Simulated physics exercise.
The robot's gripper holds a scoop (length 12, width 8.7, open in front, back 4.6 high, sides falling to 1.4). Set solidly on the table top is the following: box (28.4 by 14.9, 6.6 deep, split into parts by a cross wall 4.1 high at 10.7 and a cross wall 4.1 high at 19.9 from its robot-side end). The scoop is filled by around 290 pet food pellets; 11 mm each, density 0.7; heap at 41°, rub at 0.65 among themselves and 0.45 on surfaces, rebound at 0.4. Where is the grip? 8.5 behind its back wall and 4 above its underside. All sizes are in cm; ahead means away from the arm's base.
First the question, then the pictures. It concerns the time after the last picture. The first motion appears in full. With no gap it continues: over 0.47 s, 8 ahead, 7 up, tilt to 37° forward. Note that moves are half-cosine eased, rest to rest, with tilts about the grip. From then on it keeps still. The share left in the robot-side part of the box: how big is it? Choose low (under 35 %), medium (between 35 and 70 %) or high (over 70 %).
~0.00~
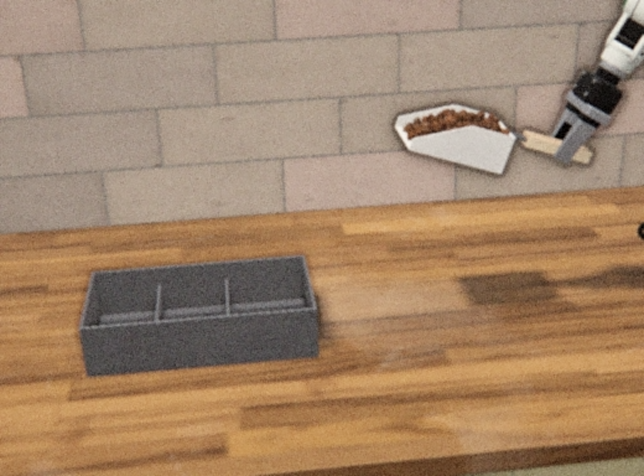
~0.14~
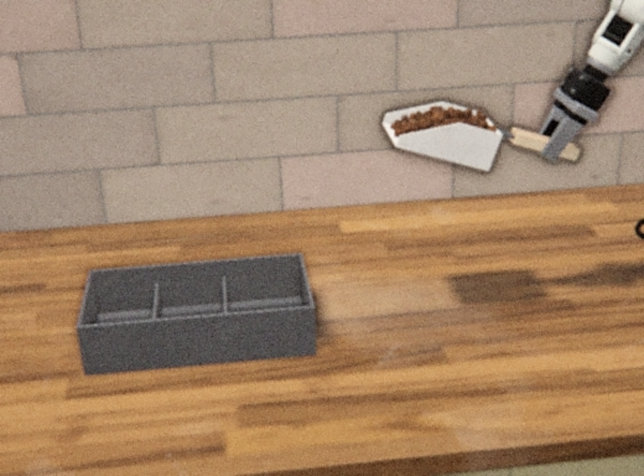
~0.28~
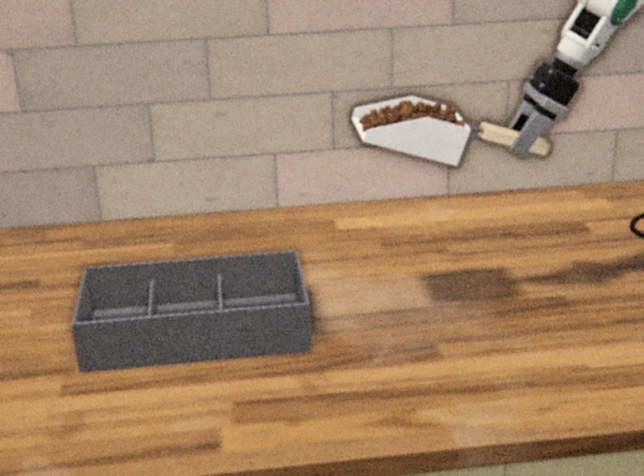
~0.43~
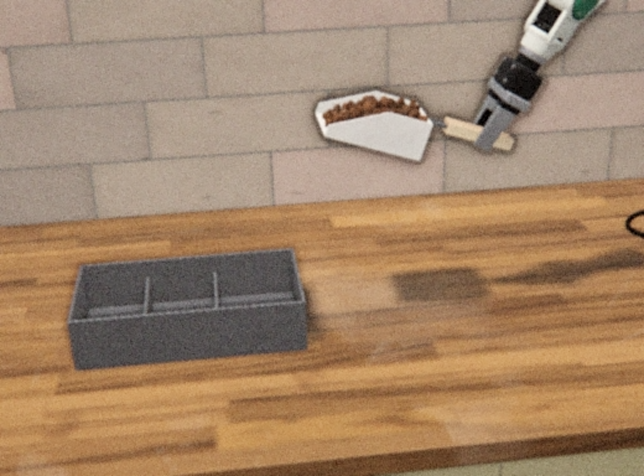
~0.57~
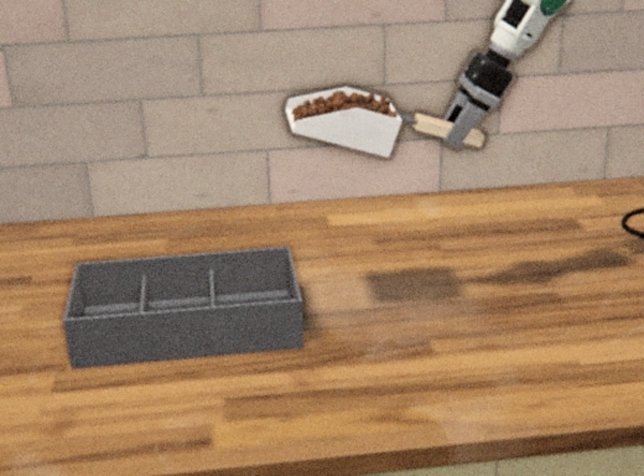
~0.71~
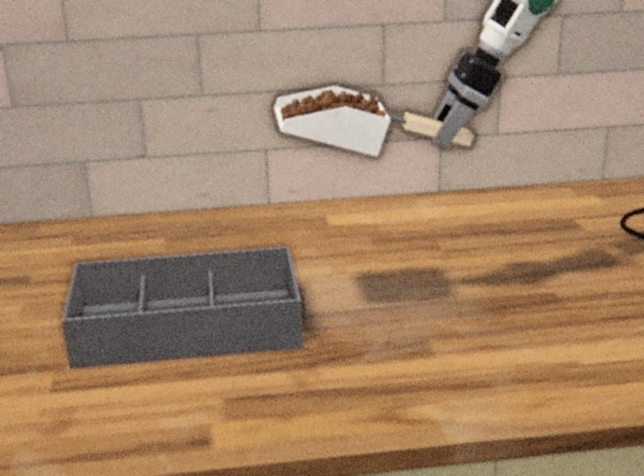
High.
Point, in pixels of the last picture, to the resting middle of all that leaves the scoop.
Around pixel (235, 311).
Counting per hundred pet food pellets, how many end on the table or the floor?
The share is near 0 per cent.
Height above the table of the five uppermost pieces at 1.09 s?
26 cm or thereabouts.
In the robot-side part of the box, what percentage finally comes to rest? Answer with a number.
90 per cent, more or less.
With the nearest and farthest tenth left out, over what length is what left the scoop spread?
It covers roughly 10 centimetres.
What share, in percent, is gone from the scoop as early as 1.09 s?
Around 0 percent at that moment.
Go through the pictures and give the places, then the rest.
The first picture shows scoop floor at (456, 149), tilted 19° backward; upper third of the load around (456, 125), from x 405 to 505, top at y 115; 287 on the scoop.
The second picture shows scoop floor at (444, 146), tilted 19° backward; upper third of the load around (444, 122), from x 395 to 495, top at y 110.
The third picture shows scoop floor at (412, 141), tilted 19° backward; upper third of the load around (412, 117), from x 365 to 460, top at y 105.
The fourth picture shows scoop floor at (376, 136), tilted 19° backward; upper third of the load around (375, 112), from x 325 to 425, top at y 100.
The fifth picture shows scoop floor at (345, 132), tilted 19° backward; upper third of the load around (344, 108), from x 295 to 395, top at y 95.
The sixth picture shows scoop floor at (334, 131), tilted 19° backward; upper third of the load around (333, 107), from x 285 to 380, top at y 95; 287 on the scoop.
After 0.90 s, level, highest piece 29 above the table; 287 on the scoop.
After 1.09 s, tilted 32° forward, highest piece 27 above the table; 280 on the scoop, 7 in flight or on a rim.
After 1.38 s, tilted 37° forward, highest piece 21 above the table; 144 in the robot-side part, 76 on the scoop, 6 in the middle part, 61 in flight or on a rim.
After 2.43 s, tilted 37° forward, highest piece 5 above the table; 252 in the robot-side part, 35 in the middle part.
At rest, 252 in the robot-side part, 35 in the middle part. That is 88 % in the robot-side part of the box.
